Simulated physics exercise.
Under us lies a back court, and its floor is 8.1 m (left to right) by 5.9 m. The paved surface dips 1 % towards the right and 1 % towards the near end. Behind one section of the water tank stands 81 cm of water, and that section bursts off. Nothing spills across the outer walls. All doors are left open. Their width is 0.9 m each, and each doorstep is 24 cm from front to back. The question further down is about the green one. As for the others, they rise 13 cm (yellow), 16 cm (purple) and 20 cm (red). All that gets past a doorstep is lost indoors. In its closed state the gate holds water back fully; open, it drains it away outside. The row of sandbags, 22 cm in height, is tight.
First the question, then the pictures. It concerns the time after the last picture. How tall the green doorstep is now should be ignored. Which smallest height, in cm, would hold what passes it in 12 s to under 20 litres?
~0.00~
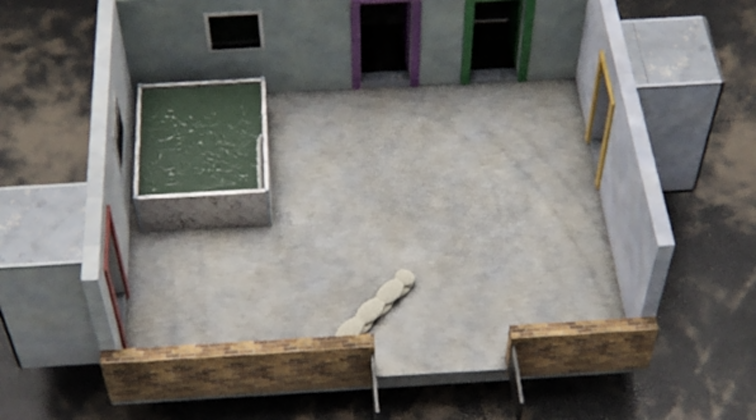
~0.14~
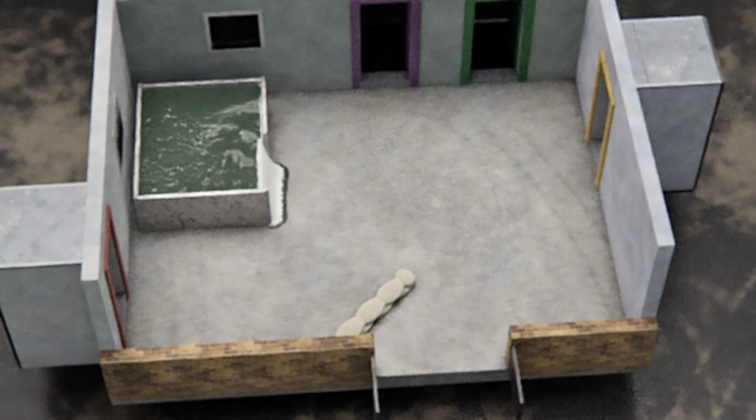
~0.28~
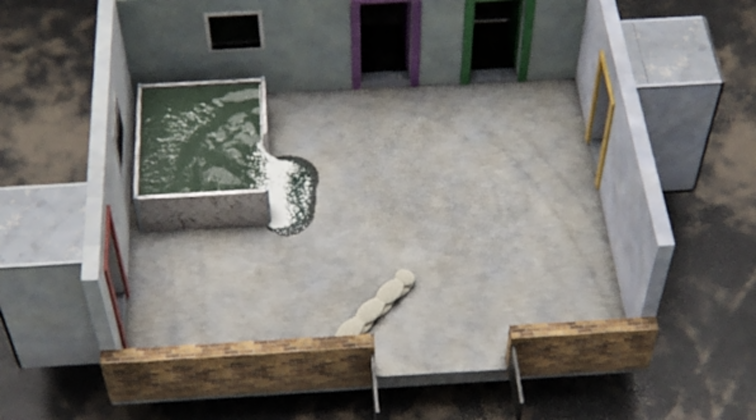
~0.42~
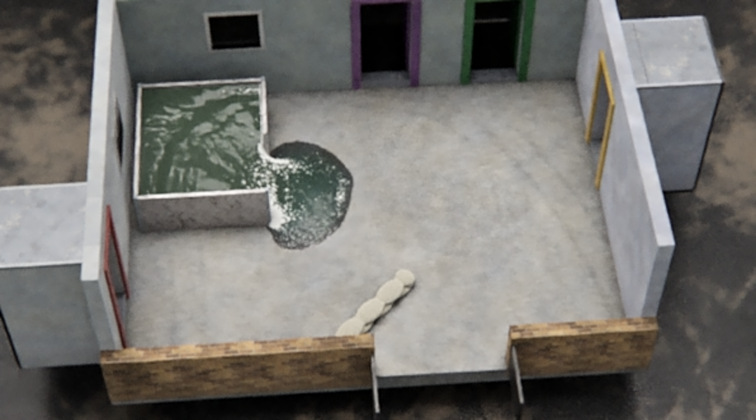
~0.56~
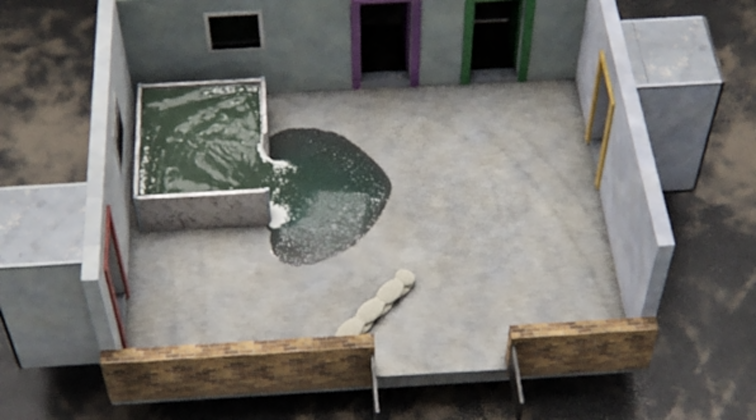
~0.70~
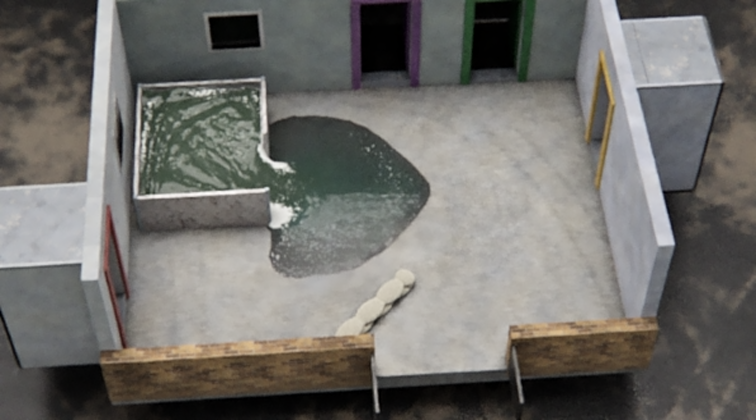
It would have to be roughly 10 cm high.
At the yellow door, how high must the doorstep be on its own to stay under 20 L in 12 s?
Yellow door - some 20 centimetres.
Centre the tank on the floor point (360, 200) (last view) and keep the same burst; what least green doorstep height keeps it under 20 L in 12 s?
Then close to 11.0 cm.
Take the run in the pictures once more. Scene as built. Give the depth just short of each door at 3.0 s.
In cm - green: 10, yellow: 25, purple: 4, red: 0.
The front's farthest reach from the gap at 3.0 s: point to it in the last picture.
I'd put the front's tip around (622, 349).
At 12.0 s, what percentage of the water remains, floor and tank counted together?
Something near 80 out of a hundred parts.
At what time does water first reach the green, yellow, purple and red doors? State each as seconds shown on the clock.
The green door gets it at 1.8 s, the yellow door at 1.6 s, the purple door at 1.2 s and the red door at 4.5 s.
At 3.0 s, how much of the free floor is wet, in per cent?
Around 70 per cent of the free floor.
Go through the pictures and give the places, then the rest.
Still water, 81 cm deep, in the water tank at (202, 140); the green door at (497, 43) is dry, in the first picture.
The gap is at (266, 184), the front 0.3 m out at (284, 176); the back of the water tank holds 81 cm, in the second picture.
The gap is at (266, 185), the front 0.8 m out at (313, 188); the back of the water tank holds 81 cm, in the third picture.
The gap is at (266, 185), the front 1.4 m out at (348, 192); the back of the water tank holds 81 cm, in the fourth picture.
Water pours out at (266, 185) and has run 2.0 m, to (386, 193); about 7 cm deep outside, 77 cm at the back, in the fifth picture.
The gap is at (266, 185), the front 2.7 m out at (424, 194); the back of the water tank holds 68 cm; 2.5 m in a straight line remain to the green door at (497, 43), in the sixth picture.
After 1.4 s water covers 40 % of the floor, deepest (45 cm) near (279, 207); it has not reached the green door.
After 3.0 s water covers 70 % of the floor, deepest (40 cm) near (622, 349); 10 cm at the green door, 0 litres in over its 9 cm doorstep.
After 12.0 s water covers 95 % of the floor, deepest (14 cm) near (533, 354); 9 cm at the green door, 33 litres in over its 9 cm doorstep.
At the green door as built, the water arrived by 1.9 s and peaked near 15 cm at 4.6 s.
With a doorstep of 8 cm, 50 litres would have come in within the 12 s; with 11 cm, 12 litres. So under 20 litres takes about 10 cm.
